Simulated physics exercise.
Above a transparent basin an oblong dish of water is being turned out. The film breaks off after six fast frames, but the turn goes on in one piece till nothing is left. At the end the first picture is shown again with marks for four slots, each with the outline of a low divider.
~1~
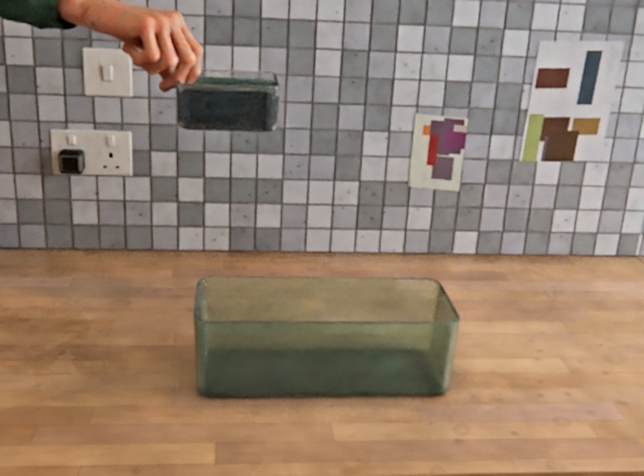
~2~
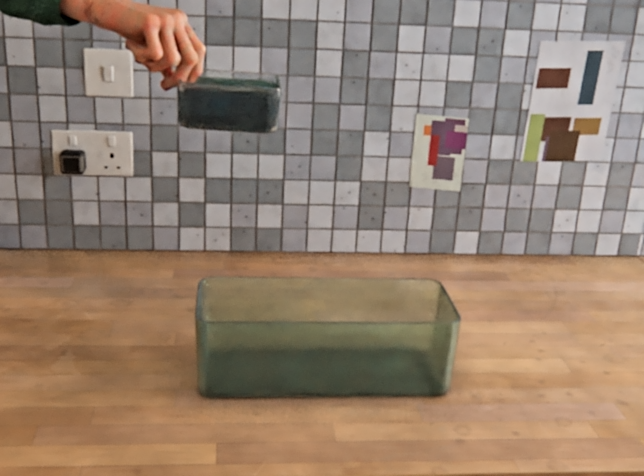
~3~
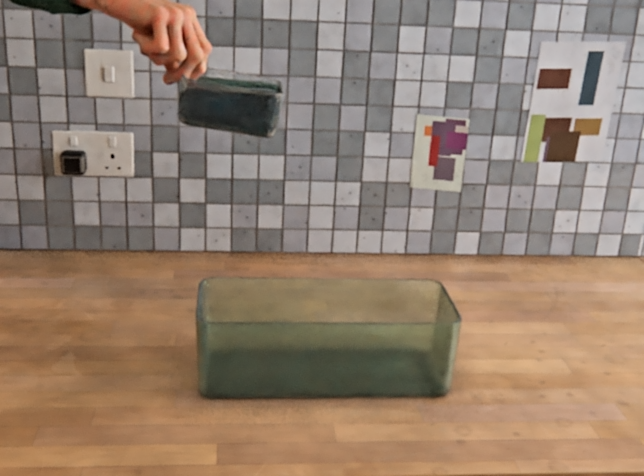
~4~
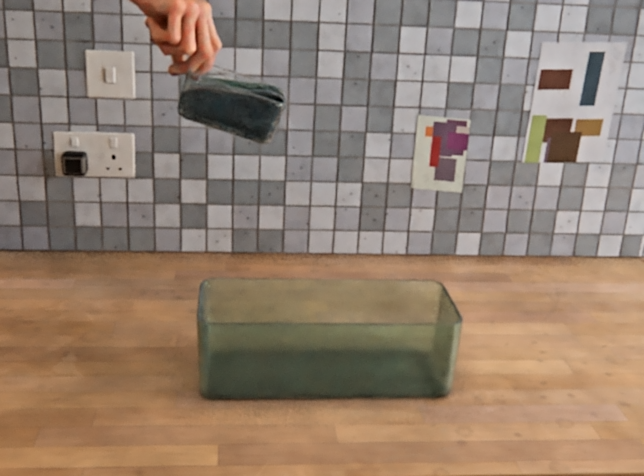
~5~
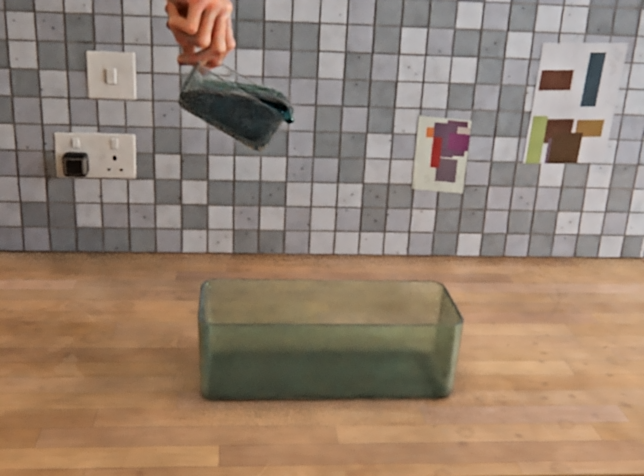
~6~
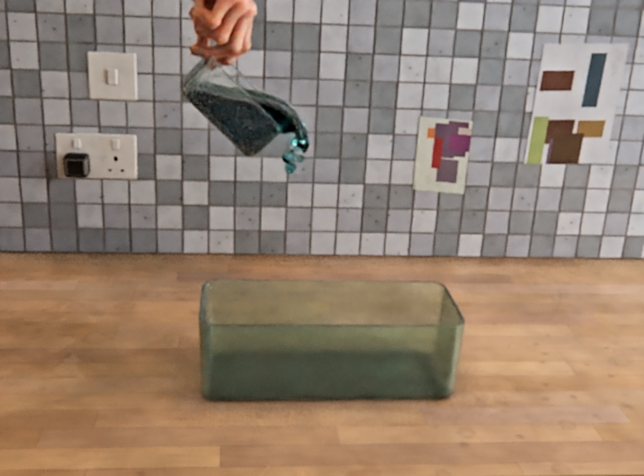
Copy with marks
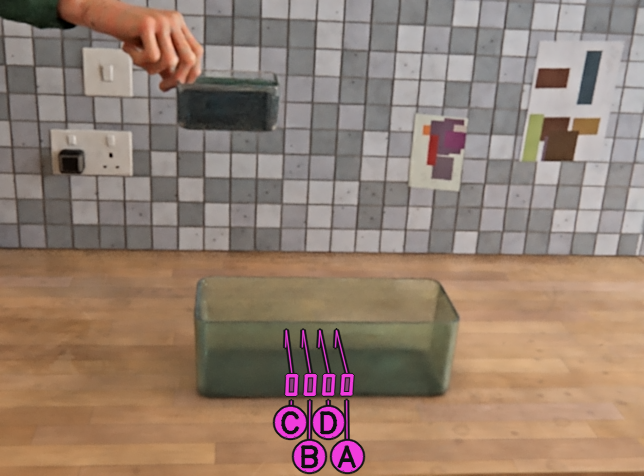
On a wooden counter before a grey and white tiled wall sits a transparent oblong basin, while above it a hand tilts a small dish of dark water steadily rightward until water pours over its lower right lip.
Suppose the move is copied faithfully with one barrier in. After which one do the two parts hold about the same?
A beats the others.
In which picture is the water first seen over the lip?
In picture 4.
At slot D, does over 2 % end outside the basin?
Yes.
In magenta, A at (346, 400); B at (309, 400); C at (291, 400); D at (328, 400).
With A, about 51 % ends left of the wall and 43 % right of it; 7 % is lost outside.
With B, about 27 % ends left of the wall and 66 % right of it; 7 % is lost outside.
With C, about 22 % ends left of the wall and 70 % right of it; 8 % is lost outside.
With D, about 33 % ends left of the wall and 61 % right of it; 6 % is lost outside.
